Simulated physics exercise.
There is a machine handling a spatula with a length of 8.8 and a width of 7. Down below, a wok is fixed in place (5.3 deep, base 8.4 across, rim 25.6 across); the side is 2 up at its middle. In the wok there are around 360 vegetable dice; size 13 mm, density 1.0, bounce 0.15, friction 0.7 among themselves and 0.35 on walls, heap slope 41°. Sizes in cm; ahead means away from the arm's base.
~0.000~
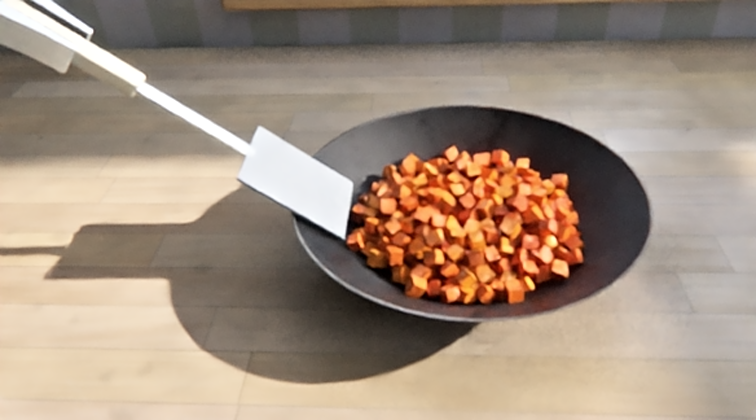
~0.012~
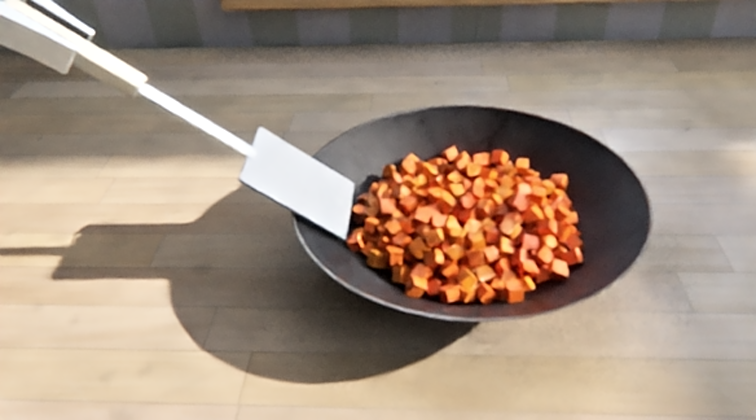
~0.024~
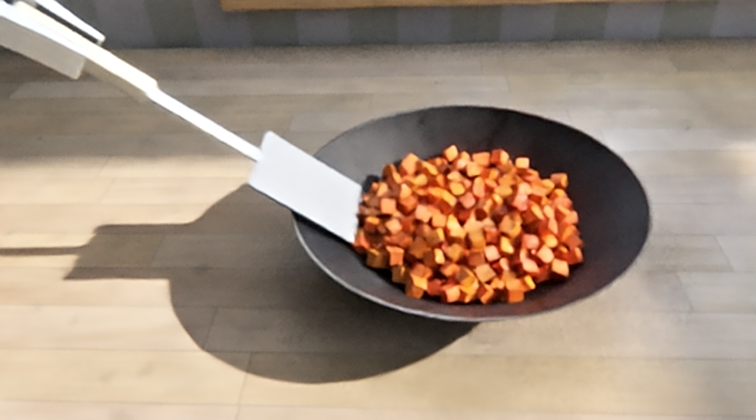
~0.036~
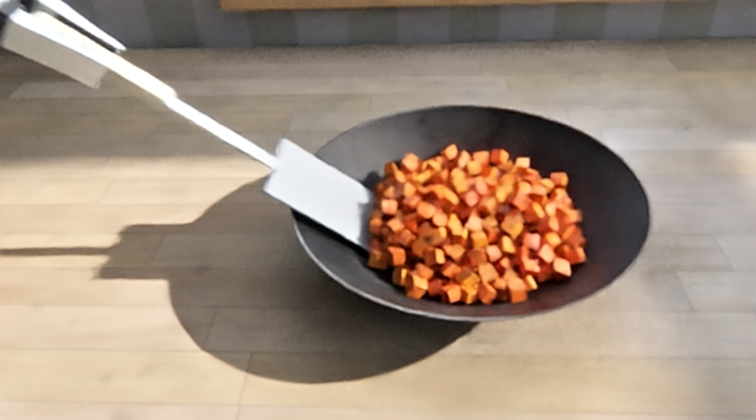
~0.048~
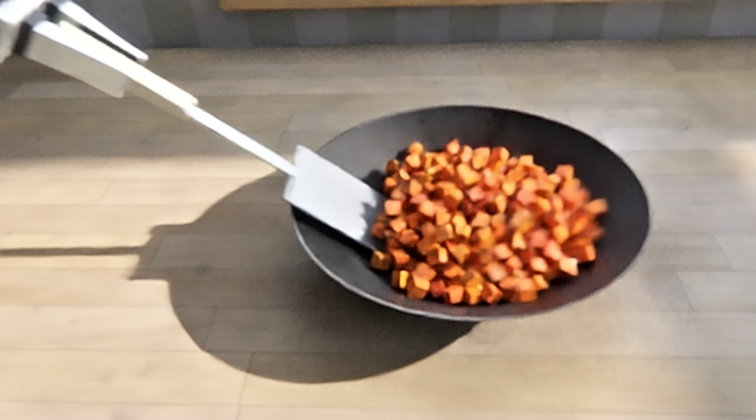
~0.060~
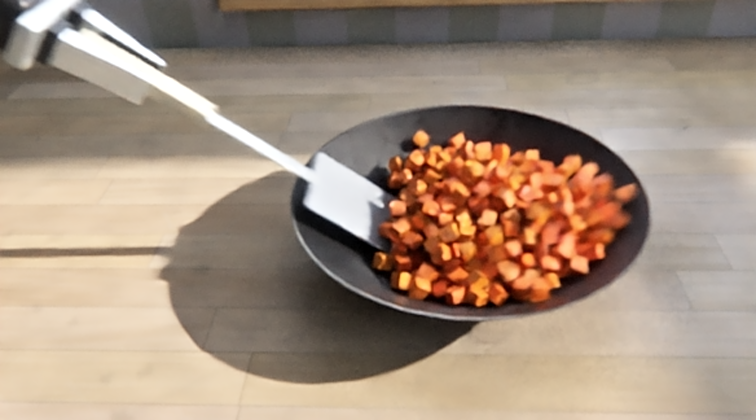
A white spatula held by a machine arm rested at the left side of a dark wok, then slid down and right into the orange vegetable cubes, pushing the pile toward the right side.
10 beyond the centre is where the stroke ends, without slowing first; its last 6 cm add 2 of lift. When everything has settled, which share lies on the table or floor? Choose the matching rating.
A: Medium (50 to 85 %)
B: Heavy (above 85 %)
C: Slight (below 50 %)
Medium (50 to 85 %).
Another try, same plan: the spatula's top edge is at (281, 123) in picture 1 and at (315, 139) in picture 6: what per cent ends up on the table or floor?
60 per cent.
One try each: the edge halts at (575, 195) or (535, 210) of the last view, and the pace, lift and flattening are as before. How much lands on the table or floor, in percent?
Roughly 60 and 40 per cent.
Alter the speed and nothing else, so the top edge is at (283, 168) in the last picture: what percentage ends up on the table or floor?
About 55 percent.
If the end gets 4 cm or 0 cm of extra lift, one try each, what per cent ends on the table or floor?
Try one gives about 65 in a hundred, try two about 65 in a hundred.
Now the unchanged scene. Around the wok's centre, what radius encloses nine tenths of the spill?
Roughly 50 cm.
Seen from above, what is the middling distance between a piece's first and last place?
26 cm.
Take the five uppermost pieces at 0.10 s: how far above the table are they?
Roughly 9 centimetres.
After 0.10 s, sloping 38°, highest piece 10 above the table; 347 in the wok, 13 on the blade or in flight.
After 0.15 s, sloping 38°, highest piece 12 above the table; 315 in the wok, 45 on the blade or in flight.
After 0.37 s, sloping 38°, highest piece 12 above the table; 143 on the table or floor, 132 in the wok, 85 on the blade or in flight.
After 1.42 s, sloping 38°, highest piece 6 above the table; 228 on the table or floor, 132 in the wok.
In the end, 228 on the table or floor, 132 in the wok. That is 63 % on the table or floor.
